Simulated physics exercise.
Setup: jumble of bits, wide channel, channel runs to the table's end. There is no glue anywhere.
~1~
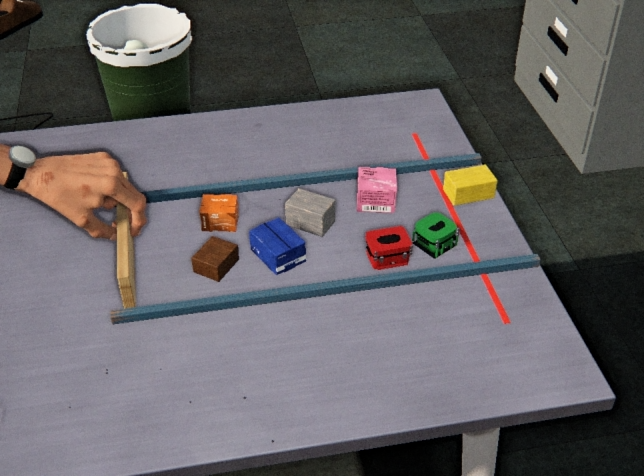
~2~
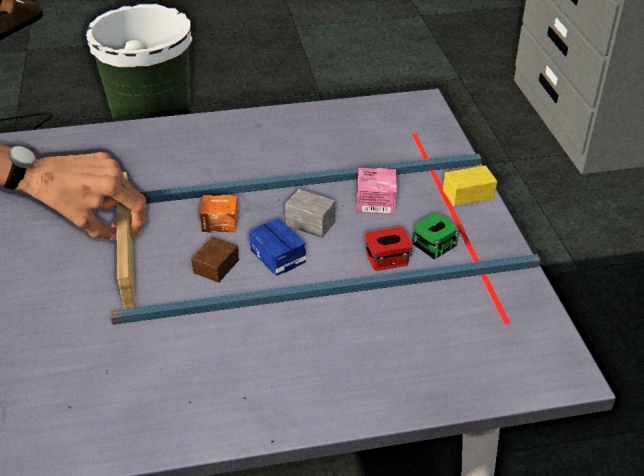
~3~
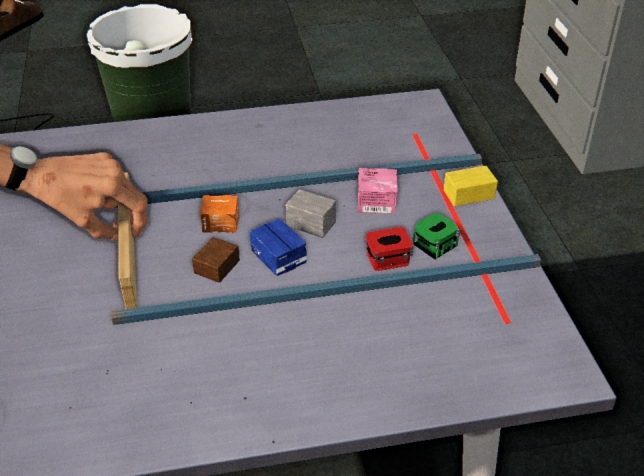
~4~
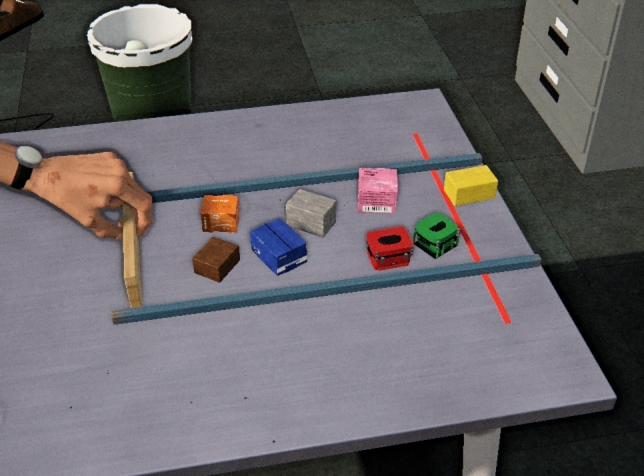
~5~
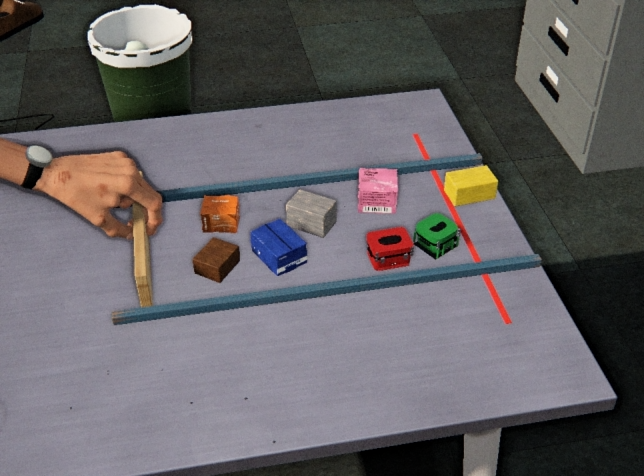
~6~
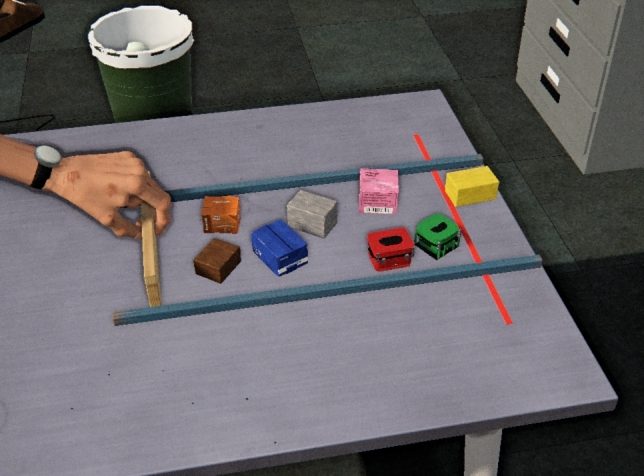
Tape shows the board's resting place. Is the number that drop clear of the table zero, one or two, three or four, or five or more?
The push knocks three or four off.
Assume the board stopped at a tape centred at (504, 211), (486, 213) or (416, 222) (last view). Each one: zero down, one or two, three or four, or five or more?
Taking the tapes one at a time, the count is five or more, then 5 or more, then not one.
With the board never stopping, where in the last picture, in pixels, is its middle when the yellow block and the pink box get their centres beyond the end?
Near (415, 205) in the first case, near (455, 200) in the other.
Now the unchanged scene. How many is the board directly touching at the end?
It's 3 of them.
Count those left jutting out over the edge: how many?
Result: 2.
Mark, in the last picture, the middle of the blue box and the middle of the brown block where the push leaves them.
Okay, so first (519, 233), and next (477, 221).
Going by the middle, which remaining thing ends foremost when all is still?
Closest in the end is the pink box.
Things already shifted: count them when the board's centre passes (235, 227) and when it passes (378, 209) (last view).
That makes 3 at the first spot and 7 at the second.
A little later, none off yet; yellow block at rest near (472, 186); green case at rest near (437, 237); pink box at rest near (379, 191).
Next, none off yet; yellow block at rest near (472, 186); green case shifted a little near (448, 232); pink box moving near (387, 187).
Later still, none off yet; yellow block shifted a little near (498, 186); green case shifted well along near (504, 221); pink box shifted well along near (452, 174).
When it is over, the number that fall off is three or four; down, red case, green case and yellow block.
